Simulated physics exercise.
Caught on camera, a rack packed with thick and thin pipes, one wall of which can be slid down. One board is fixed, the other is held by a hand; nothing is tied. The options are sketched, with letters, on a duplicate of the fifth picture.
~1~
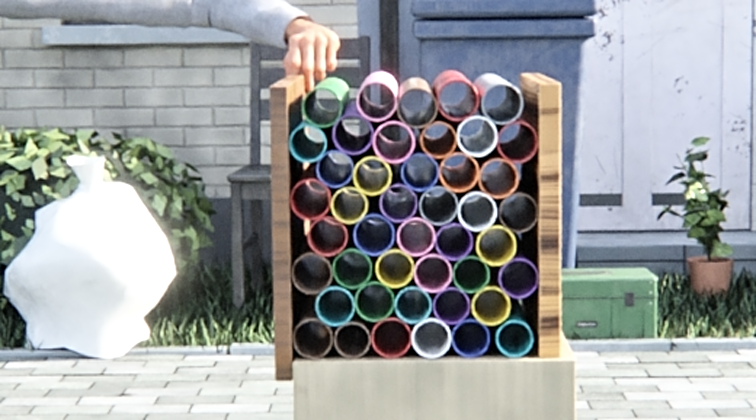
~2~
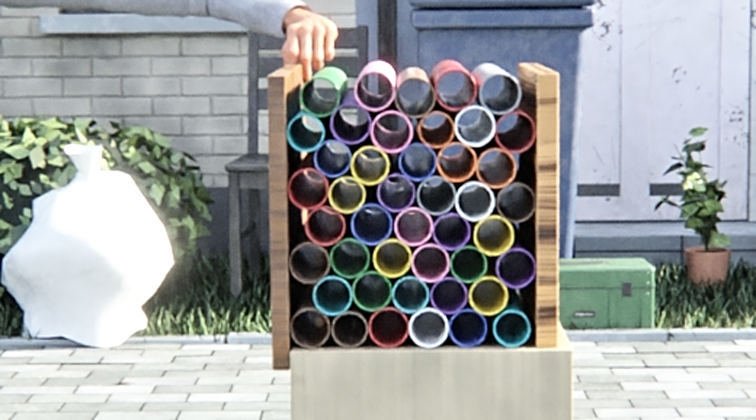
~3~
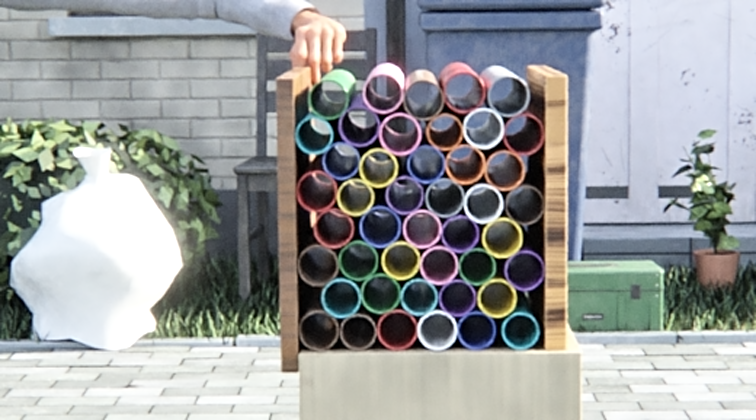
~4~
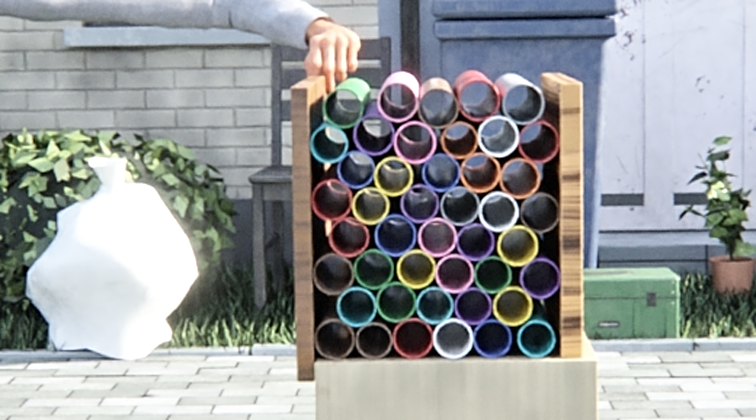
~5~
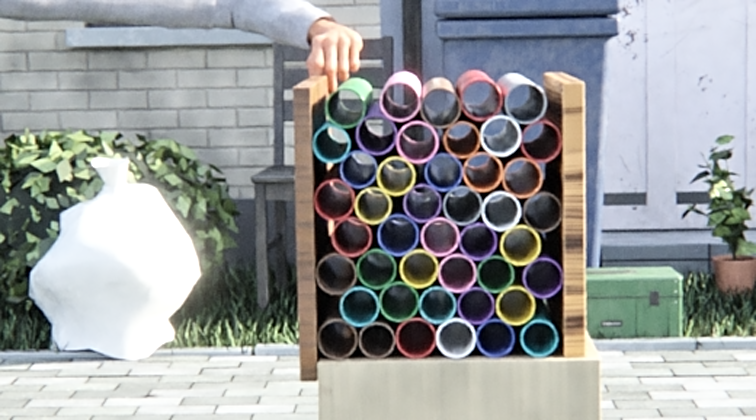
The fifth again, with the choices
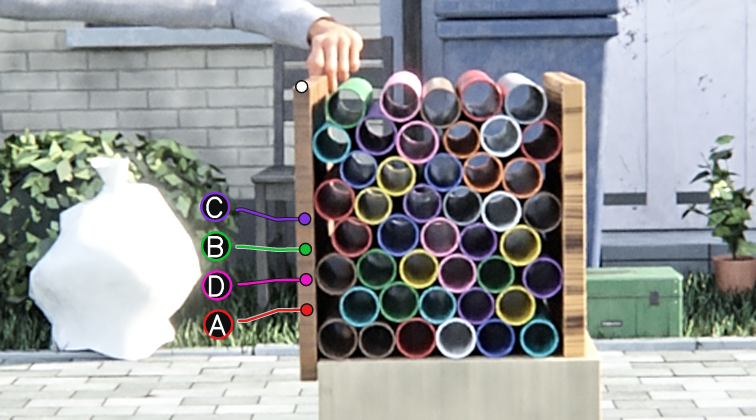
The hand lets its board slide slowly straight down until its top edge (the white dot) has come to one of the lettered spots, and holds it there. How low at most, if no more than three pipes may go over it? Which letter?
C is the limit.
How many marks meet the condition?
One of the four.
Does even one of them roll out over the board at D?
At D: Yes.
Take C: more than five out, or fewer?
It loses fewer than five.
On the marked copy, A at (307, 310); B at (305, 249); C at (305, 219); D at (306, 280); the white dot at (302, 86).
Taking C. A third of the way, top of the board (313, 146).
Two thirds of the way, top of the board (314, 216).
When it is over, top of the board (314, 218), two out over the board.
As for the rest, A more than three out over the board; B more than three out over the board; D more than three out over the board.
